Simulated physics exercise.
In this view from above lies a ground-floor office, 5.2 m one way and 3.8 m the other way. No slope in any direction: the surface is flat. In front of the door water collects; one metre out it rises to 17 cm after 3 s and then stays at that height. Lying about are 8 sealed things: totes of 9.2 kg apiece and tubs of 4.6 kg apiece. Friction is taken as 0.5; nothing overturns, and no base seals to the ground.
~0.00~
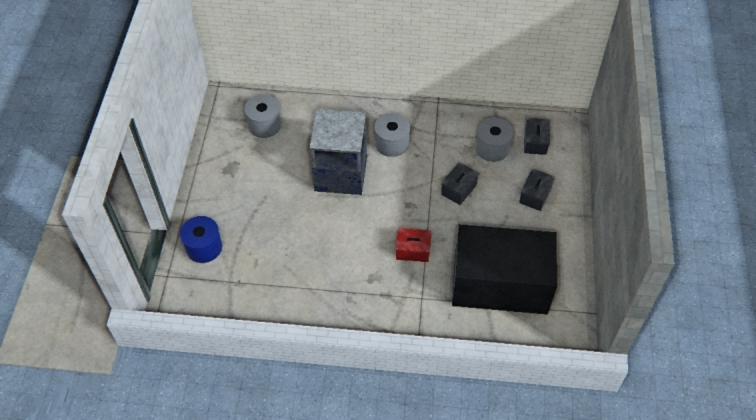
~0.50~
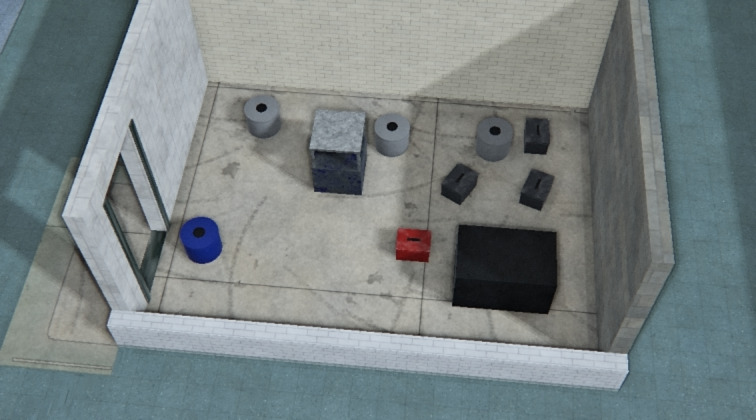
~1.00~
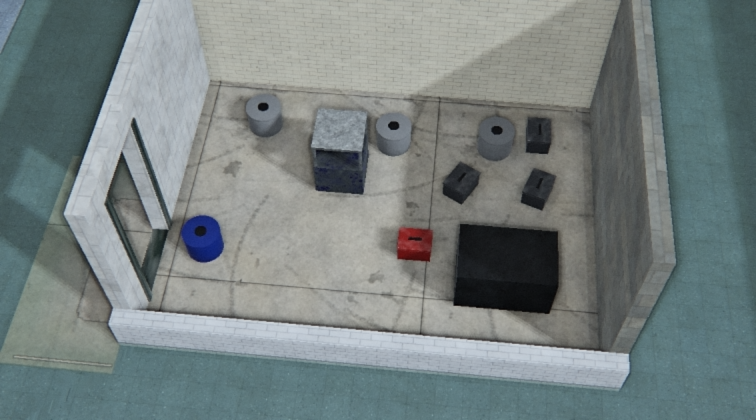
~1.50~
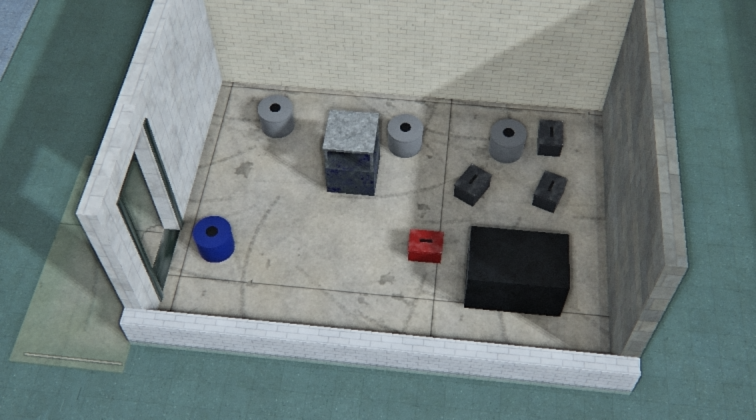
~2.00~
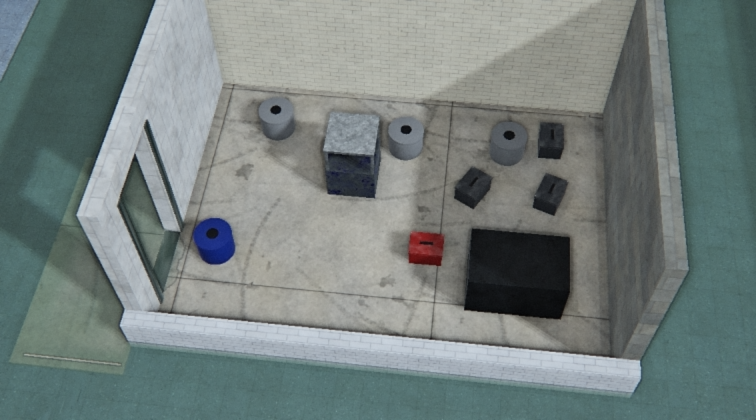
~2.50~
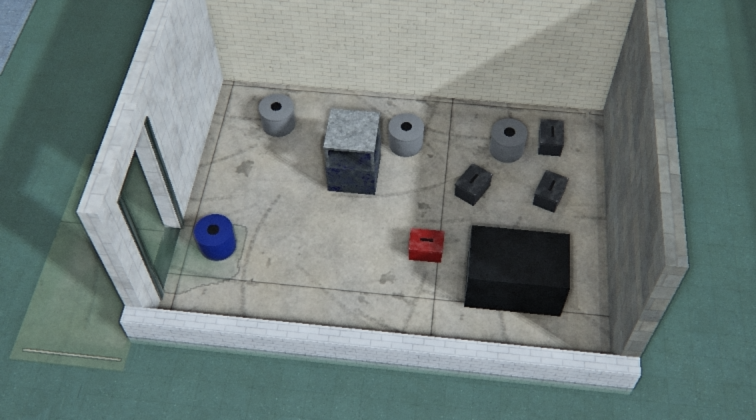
Water collecting outside an office doorway turns from blue to green, then creeps inside around the blue tub; the objects stay put.
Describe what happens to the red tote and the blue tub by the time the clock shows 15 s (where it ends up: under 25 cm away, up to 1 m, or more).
Red tote: Shifts a modest distance; blue tub: Is swept well away.
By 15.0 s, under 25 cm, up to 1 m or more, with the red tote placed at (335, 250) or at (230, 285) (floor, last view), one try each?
The first time it hardly drifts, the second time it wanders far off.
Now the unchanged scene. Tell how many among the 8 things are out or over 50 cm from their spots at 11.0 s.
At that moment it comes to 1.
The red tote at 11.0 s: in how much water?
7 cm or so.
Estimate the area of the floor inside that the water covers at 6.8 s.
At that time the wet patch spans about 12 m2.
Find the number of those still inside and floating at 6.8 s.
The count is 1.
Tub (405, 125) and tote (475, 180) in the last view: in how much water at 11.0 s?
Around 3 cm and 4 cm.
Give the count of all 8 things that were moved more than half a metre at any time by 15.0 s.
That adds up to 3.
After 3.5 s the red tote is near (427, 240), 0.0 m from its start, aground; the blue tub is near (262, 214), 0.6 m from its start, aground; 0 afloat.
After 6.8 s the red tote is near (427, 240), 0.0 m from its start, aground; the blue tub is near (453, 194), 2.9 m from its start, afloat; 1 afloat.
After 11.0 s the red tote is near (429, 238), 0.0 m from its start, aground; the blue tub is near (546, 212), 3.9 m from its start, afloat; 3 afloat.
After 15.0 s the red tote is near (469, 205), 0.7 m from its start, afloat; the blue tub is near (516, 199), 3.6 m from its start, afloat; 7 afloat.
